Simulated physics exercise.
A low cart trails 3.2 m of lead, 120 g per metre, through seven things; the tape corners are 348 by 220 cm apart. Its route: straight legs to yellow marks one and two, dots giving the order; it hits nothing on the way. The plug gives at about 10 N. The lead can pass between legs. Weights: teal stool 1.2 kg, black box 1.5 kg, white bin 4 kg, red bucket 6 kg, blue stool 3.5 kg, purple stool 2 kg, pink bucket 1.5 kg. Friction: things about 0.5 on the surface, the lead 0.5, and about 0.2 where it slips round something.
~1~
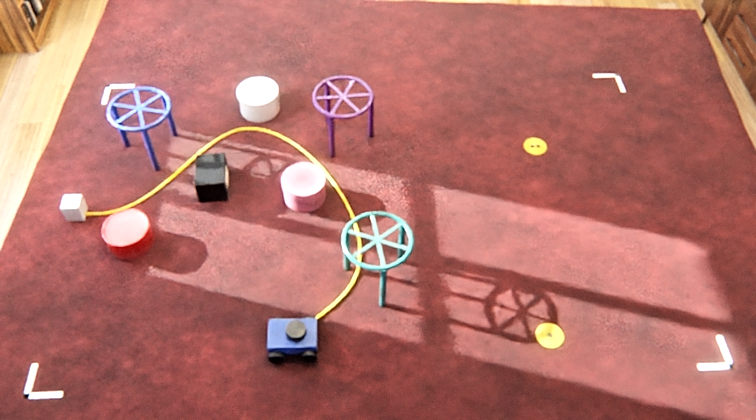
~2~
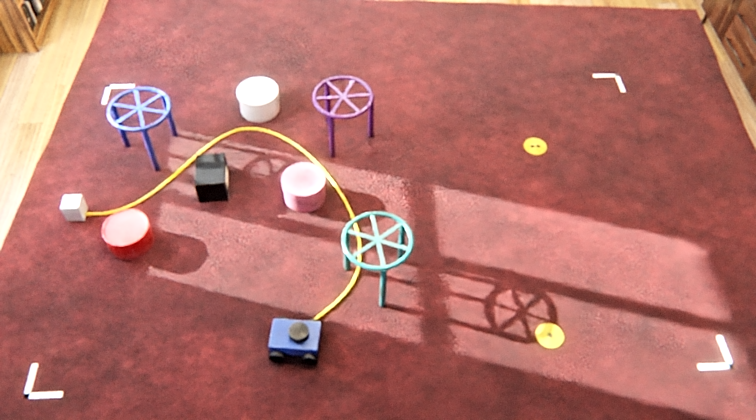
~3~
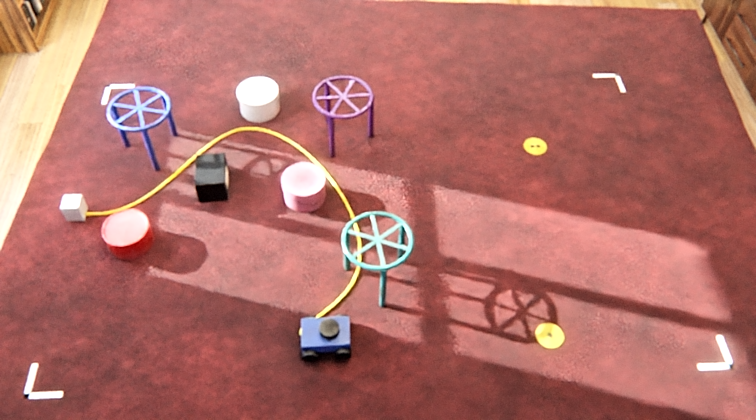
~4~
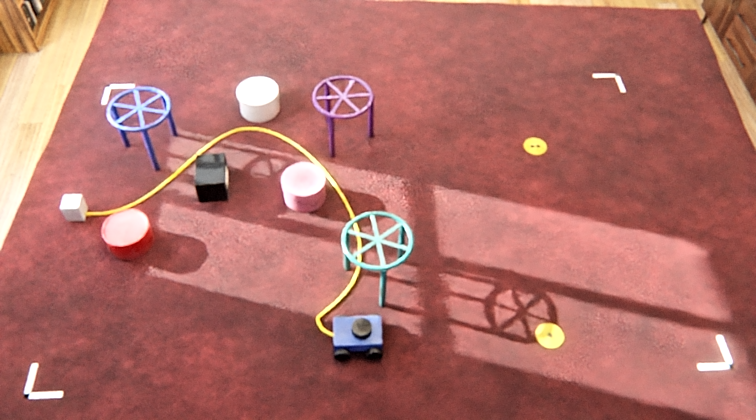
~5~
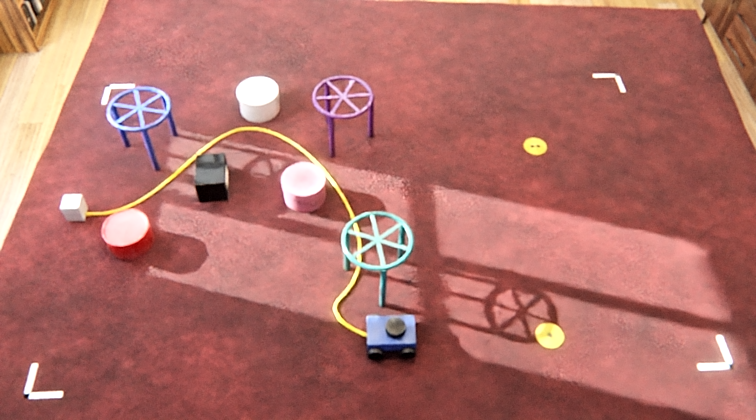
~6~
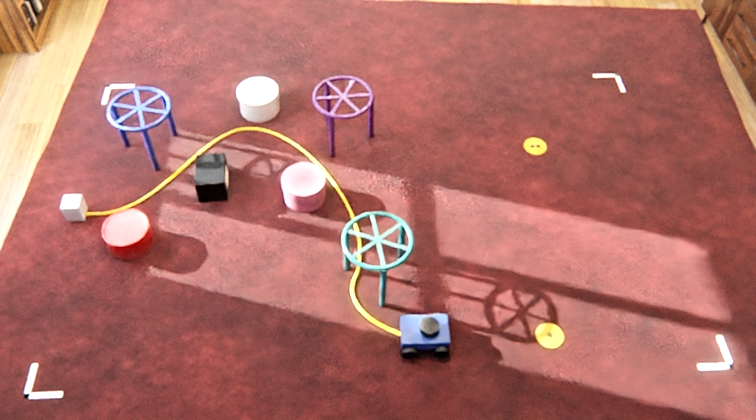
On a red, sunlit floor, a yellow lead curves from a white plug past buckets, a bin and a black box, and under a teal stool to a small blue cart. The cart barely shifts at first, then rolls steadily right, drawing the lead's near end along behind it while everything else stays still.
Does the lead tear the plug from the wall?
The plug stays in.
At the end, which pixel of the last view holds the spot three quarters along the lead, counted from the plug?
Around (448, 214).
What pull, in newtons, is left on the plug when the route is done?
About 3 N.
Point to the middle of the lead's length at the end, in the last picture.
At about (334, 195).
Next, cart at (515, 335), lead slack at the fixed end; nothing else has moved.
Then, cart at (544, 276), lead slack at the fixed end; teal stool 6 cm off its start.
After that, cart at (538, 202), 3 N at the fixed end; teal stool 15 cm off its start at (385, 216).
Later, cart at (534, 147), 3 N at the fixed end; teal stool 28 cm off its start.
At the end, cart at (534, 147), 3 N at the fixed end; teal stool 28 cm off its start at (393, 197).
